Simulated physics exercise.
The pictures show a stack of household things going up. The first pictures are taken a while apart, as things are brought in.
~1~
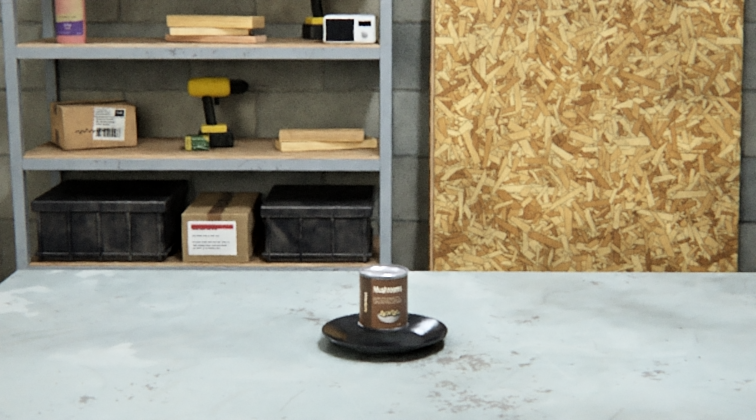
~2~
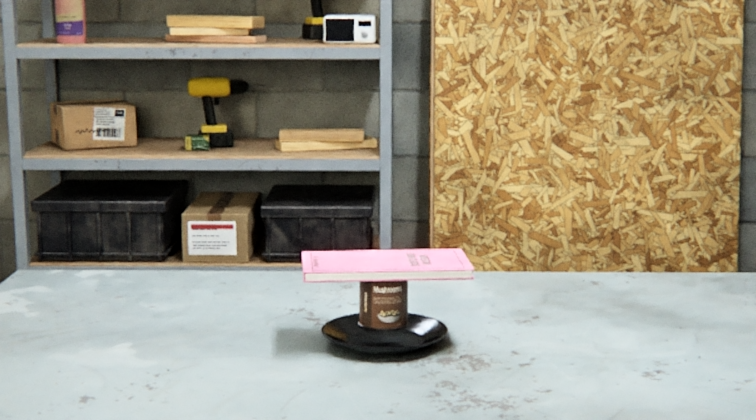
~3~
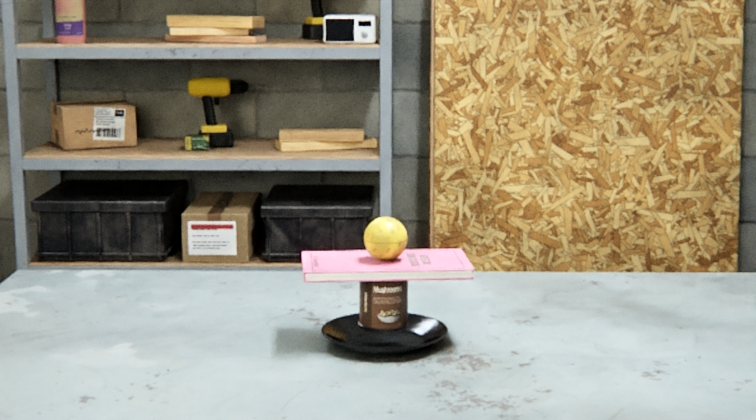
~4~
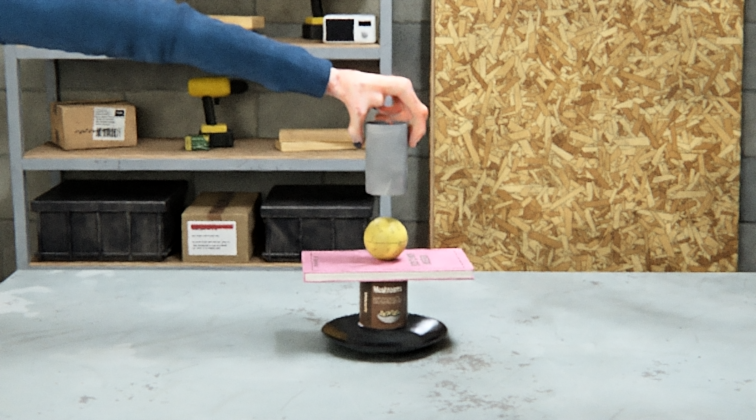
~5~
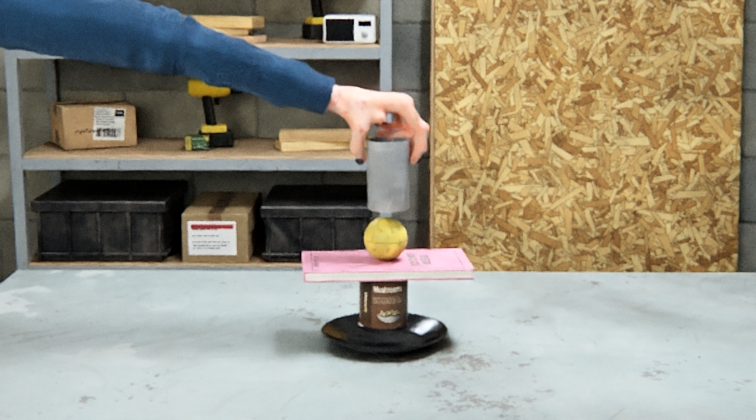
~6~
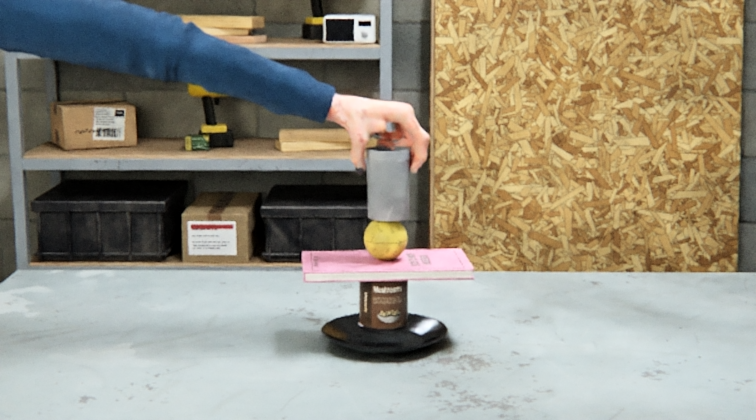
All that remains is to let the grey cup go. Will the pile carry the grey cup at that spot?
Outcome: The pile gives way.
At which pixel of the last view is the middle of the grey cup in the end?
Around (599, 318).
Then, 0.60 s later than the last frame, grey cup now fallen.
Then, 0.90 s later than the last frame, things are still on the move.
When it is over, fallen, grey cup; the other 4 as before. End places, in pixels of the last picture, grey cup near (599, 318). The pile loses its balance.
